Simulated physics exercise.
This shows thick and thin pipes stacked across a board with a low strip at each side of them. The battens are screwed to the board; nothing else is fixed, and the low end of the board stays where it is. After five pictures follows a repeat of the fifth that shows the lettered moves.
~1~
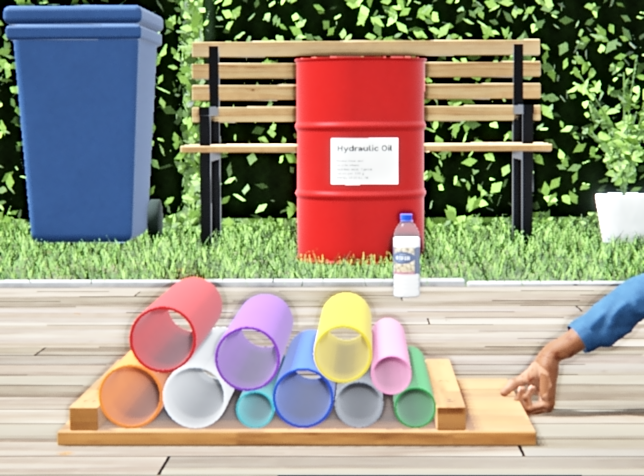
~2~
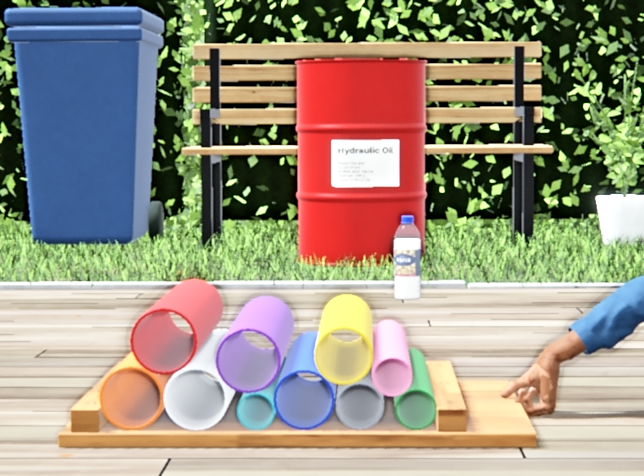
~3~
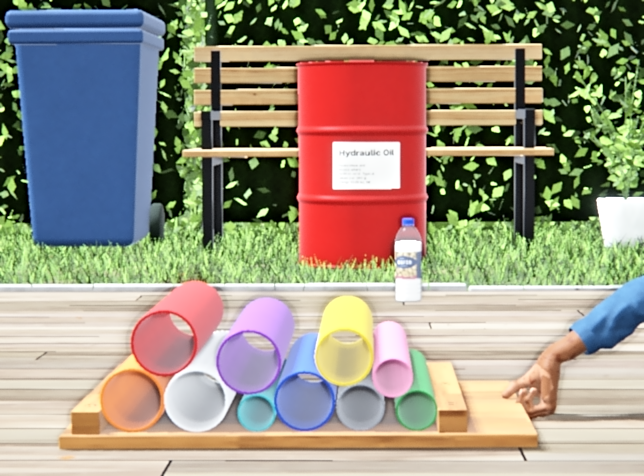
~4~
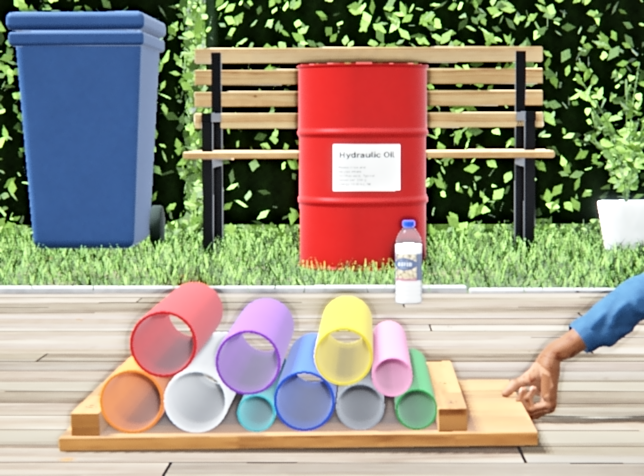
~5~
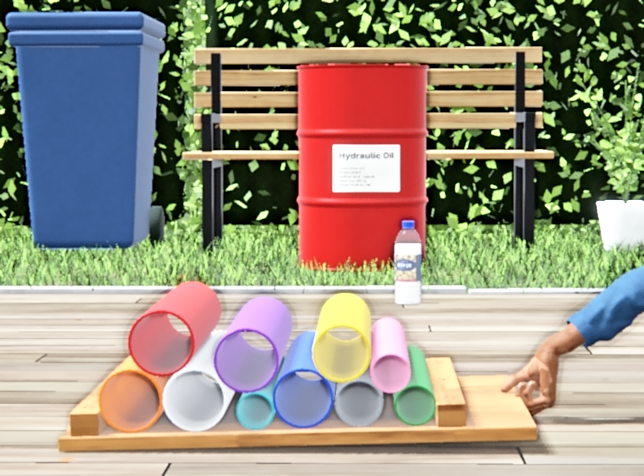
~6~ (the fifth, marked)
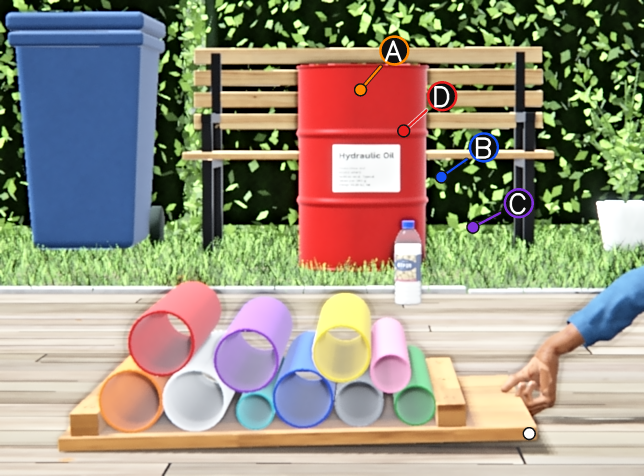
On a garden deck, colourful pipes resting stacked and still on a wooden board while a hand touches its right end.
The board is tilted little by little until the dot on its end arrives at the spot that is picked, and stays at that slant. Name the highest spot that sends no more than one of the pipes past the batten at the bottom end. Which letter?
Raise it to B.
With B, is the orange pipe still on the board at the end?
The orange pipe: Yes.
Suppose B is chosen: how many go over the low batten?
It comes to one.
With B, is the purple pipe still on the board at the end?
Yes, with B.
On the marked copy, A at (361, 90); B at (442, 177); C at (473, 227); D at (404, 131); the white dot at (529, 434).
Taking B. A third of the way, board at 19°.
Two thirds of the way, board at 35°.
When it is over, board at 35°, one over the low batten (red).
As for the rest, A four over the low batten (yellow, purple, pink, red); C none over the low batten; D two over the low batten (purple, red).
